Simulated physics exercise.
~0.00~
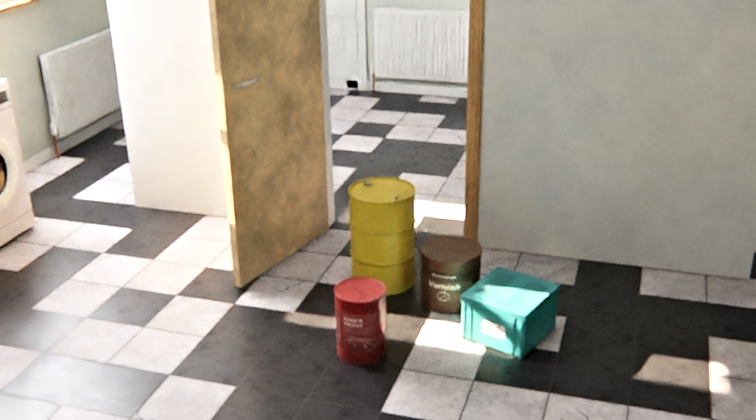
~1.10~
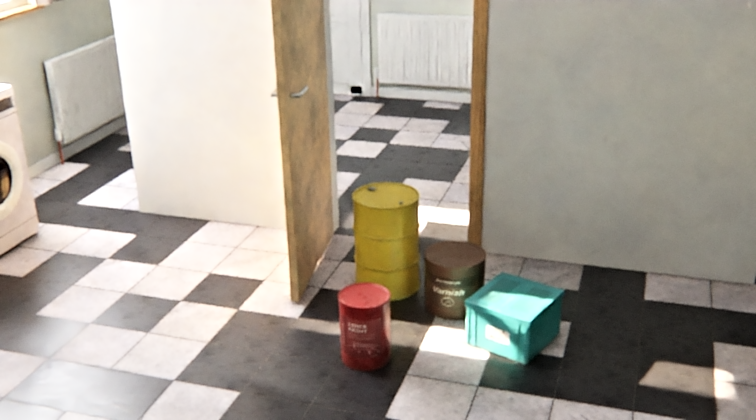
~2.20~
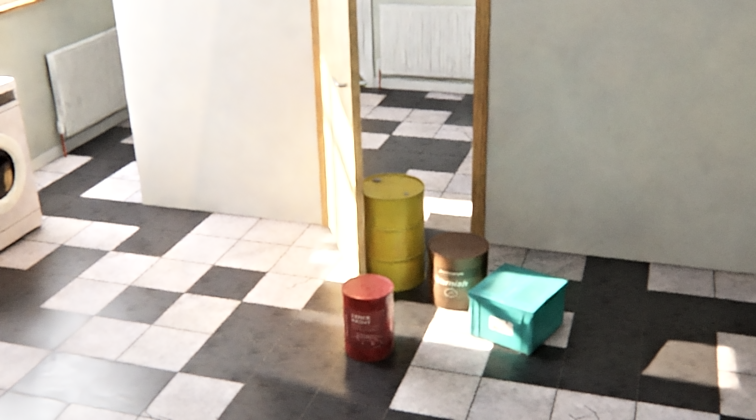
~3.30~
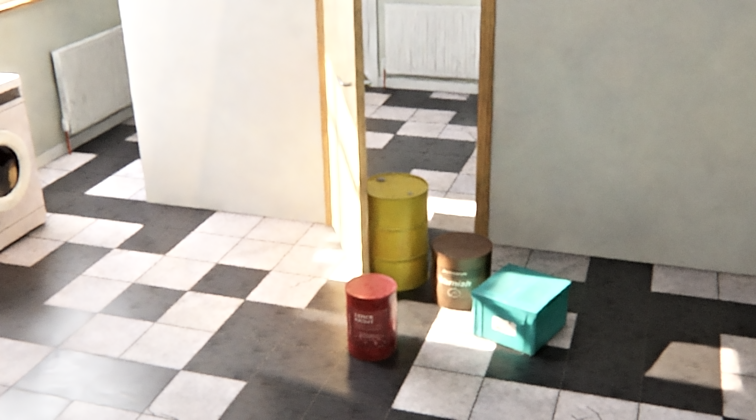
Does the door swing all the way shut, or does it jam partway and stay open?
The door jams partway, stopping beside the yellow drum, and the doorway stays open.
